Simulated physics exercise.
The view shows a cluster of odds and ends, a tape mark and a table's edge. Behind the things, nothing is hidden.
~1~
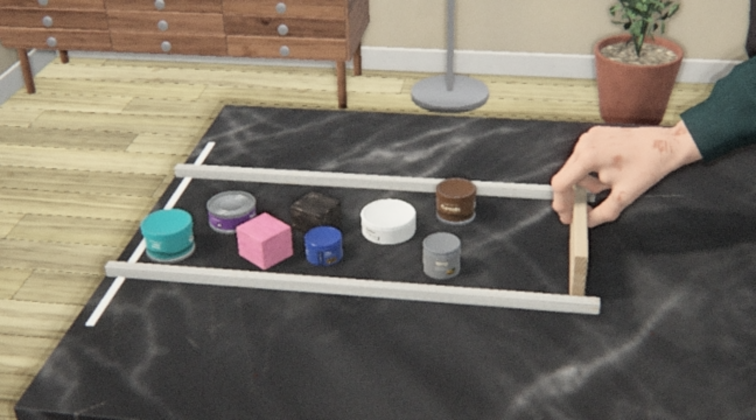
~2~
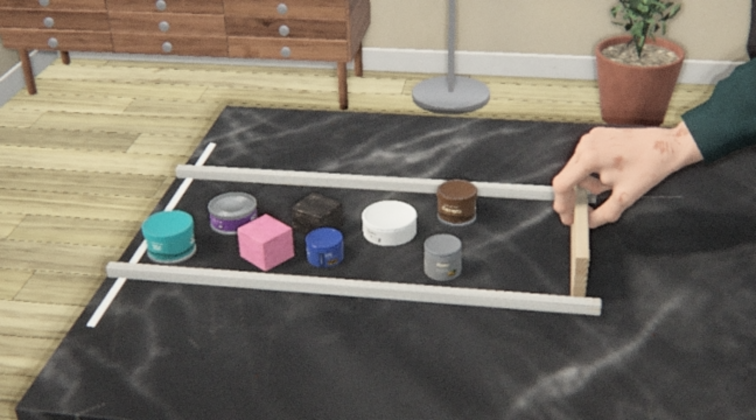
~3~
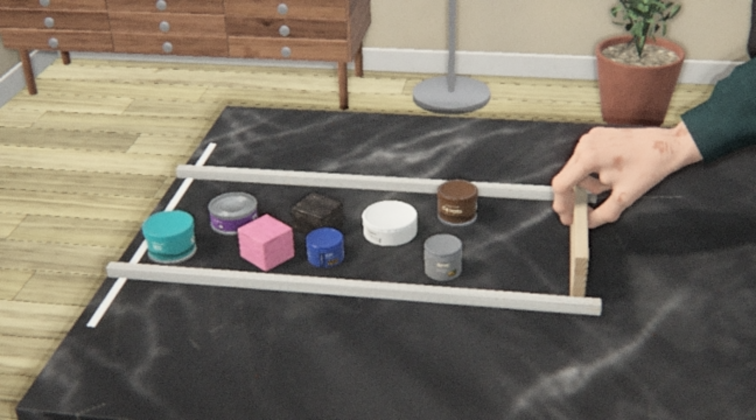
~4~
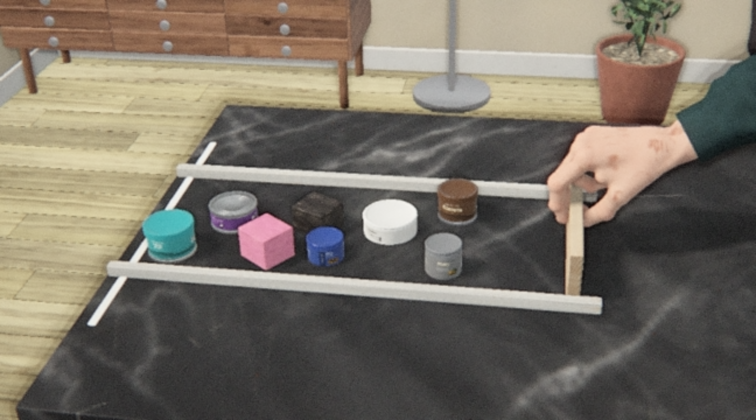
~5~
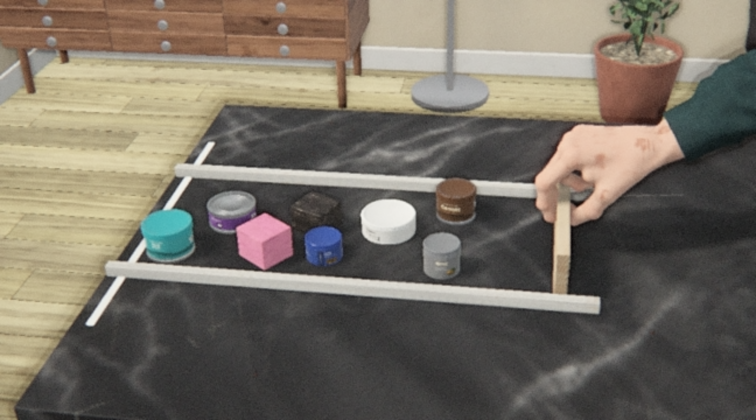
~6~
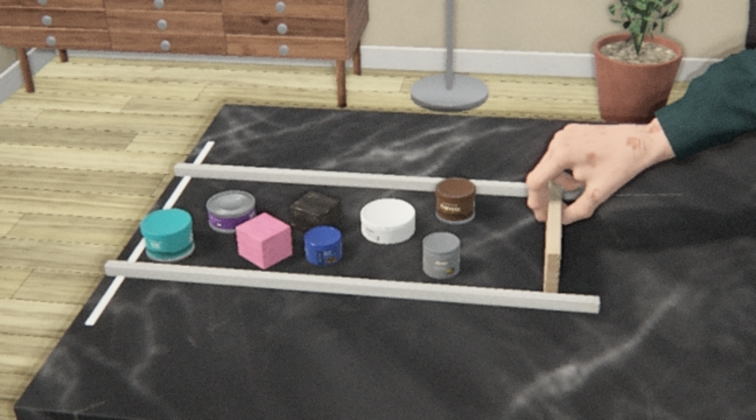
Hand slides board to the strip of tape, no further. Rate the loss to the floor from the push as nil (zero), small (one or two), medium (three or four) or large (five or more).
The loss is large.
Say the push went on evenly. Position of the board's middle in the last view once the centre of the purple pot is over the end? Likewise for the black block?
Near (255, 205) in the first case, near (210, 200) in the other.
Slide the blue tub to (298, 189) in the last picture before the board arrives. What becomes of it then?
In the end the blue tub ends up off.
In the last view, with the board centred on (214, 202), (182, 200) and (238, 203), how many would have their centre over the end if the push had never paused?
Respectively, 2, 4 and 1.
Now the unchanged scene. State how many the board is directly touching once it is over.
At rest, 2 are in contact.
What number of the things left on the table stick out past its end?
The answer comes to 2.
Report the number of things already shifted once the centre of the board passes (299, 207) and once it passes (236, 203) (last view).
Tally: First 7; then 8.
Soon after, none off yet; turquoise pot at rest near (168, 236); purple pot at rest near (232, 212); pink block at rest near (264, 241).
Then, none off yet; turquoise pot at rest near (168, 236); purple pot moved a little near (210, 209); pink block moved about its own width near (236, 245).
Further on, one off so far; turquoise pot moved about its own width near (124, 223); purple pot tipped well over near (125, 252); pink block moved well along near (154, 237).
At rest, the number that fall off is five or more; fallen, brown pot, white tub, black block, pink block, purple pot and turquoise pot.
